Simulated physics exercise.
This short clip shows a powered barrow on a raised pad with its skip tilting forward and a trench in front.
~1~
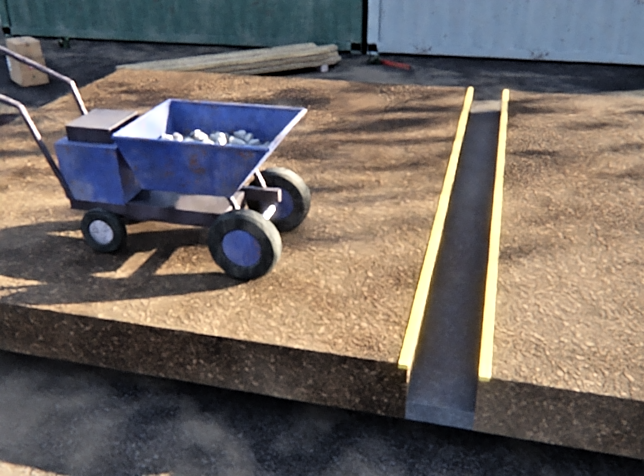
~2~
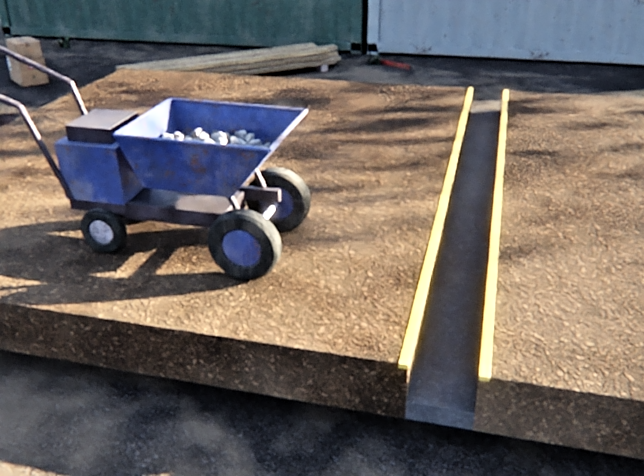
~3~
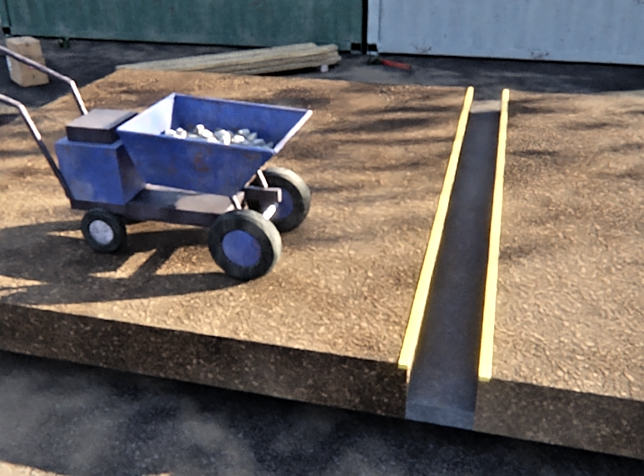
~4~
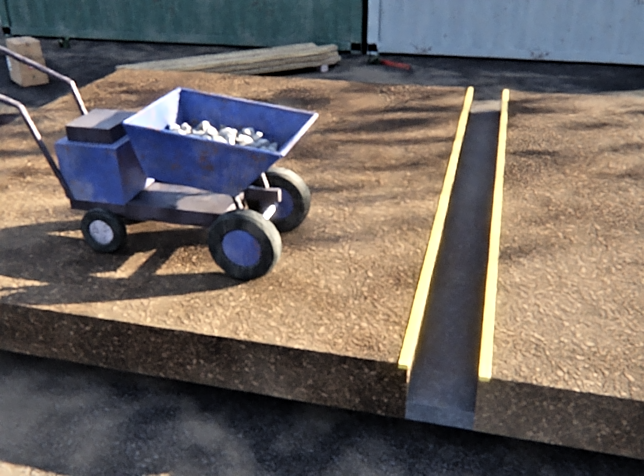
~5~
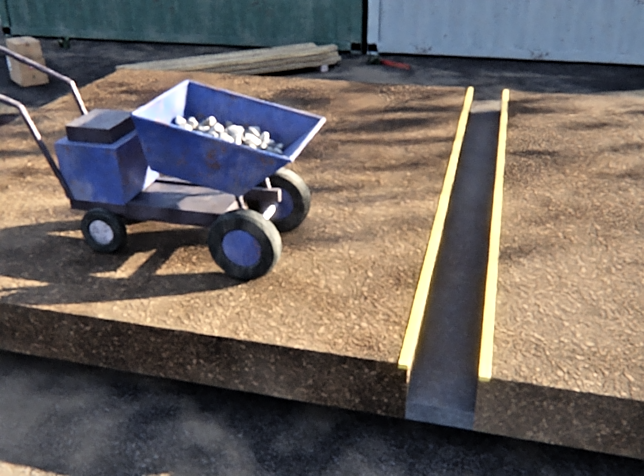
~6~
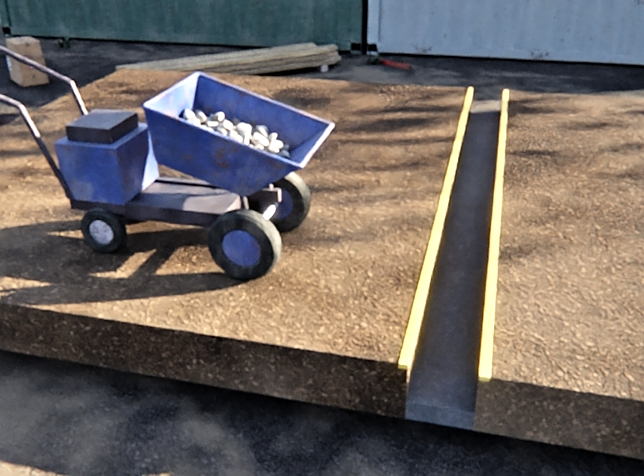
A blue powered barrow with dark wheels and long handles stands at the left on a raised brown gravelly pad, seen from slightly above in patchy sunlight. Pale broken stones lie in its skip, a yellow-edged dark trench cuts the pad to the right, and green and grey panels stand behind. The skip starts level and tilts steadily forward to the right, while the wheels and the camera stay still.
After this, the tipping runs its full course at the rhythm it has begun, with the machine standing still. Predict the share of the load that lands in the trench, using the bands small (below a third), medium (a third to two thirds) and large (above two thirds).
Small.
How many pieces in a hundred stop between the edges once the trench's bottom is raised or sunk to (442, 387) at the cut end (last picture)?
Around 30 per cent.
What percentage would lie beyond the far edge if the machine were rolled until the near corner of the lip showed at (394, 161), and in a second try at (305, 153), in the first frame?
First place: Around 60 per cent. Second place: Around 0 per cent.
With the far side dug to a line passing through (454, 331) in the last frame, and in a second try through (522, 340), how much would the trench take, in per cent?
About 20 and 20 per cent.
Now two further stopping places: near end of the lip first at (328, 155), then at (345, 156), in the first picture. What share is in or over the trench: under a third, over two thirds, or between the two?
Try one, over two thirds; try two, over two thirds.
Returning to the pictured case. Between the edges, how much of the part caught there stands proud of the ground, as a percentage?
It comes to 0 per cent or so.
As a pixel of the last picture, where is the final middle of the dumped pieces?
It settles centred around (397, 263).
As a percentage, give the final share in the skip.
About 5 per cent.
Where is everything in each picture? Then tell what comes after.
Lip of the skip at (268, 150), level; top of the load at (214, 150), broken stones; first edge of the trench at (413, 325); far edge at (488, 335), the trench over half as wide as the skip, and about half as deep as wide, in the first picture.
Lip of the skip at (269, 151), level; top of the load at (215, 149), in the second picture.
Lip of the skip at (274, 153), tipped barely; top of the load at (204, 136), in the third picture.
Lip of the skip at (281, 156), tipped a little; top of the load at (196, 138), in the fourth picture.
Lip of the skip at (290, 161), tipped a little; top of the load at (203, 133), in the fifth picture.
Lip of the skip at (300, 168), tipped clearly; top of the load at (202, 130); first edge of the trench at (413, 325); far edge at (488, 335), in the sixth picture.
Soon after the last picture, skip tipped steeply; all in the skip.
A little later, skip tipped steeply; most in the skip; a small part short of the trench.
Later still, skip tipped right over; a small part in the skip; about two thirds short of the trench; about a quarter in or heaped over the trench.
By the end, skip tipped right over; a stray few in the skip; most short of the trench; about a quarter in or heaped over the trench; none beyond it.
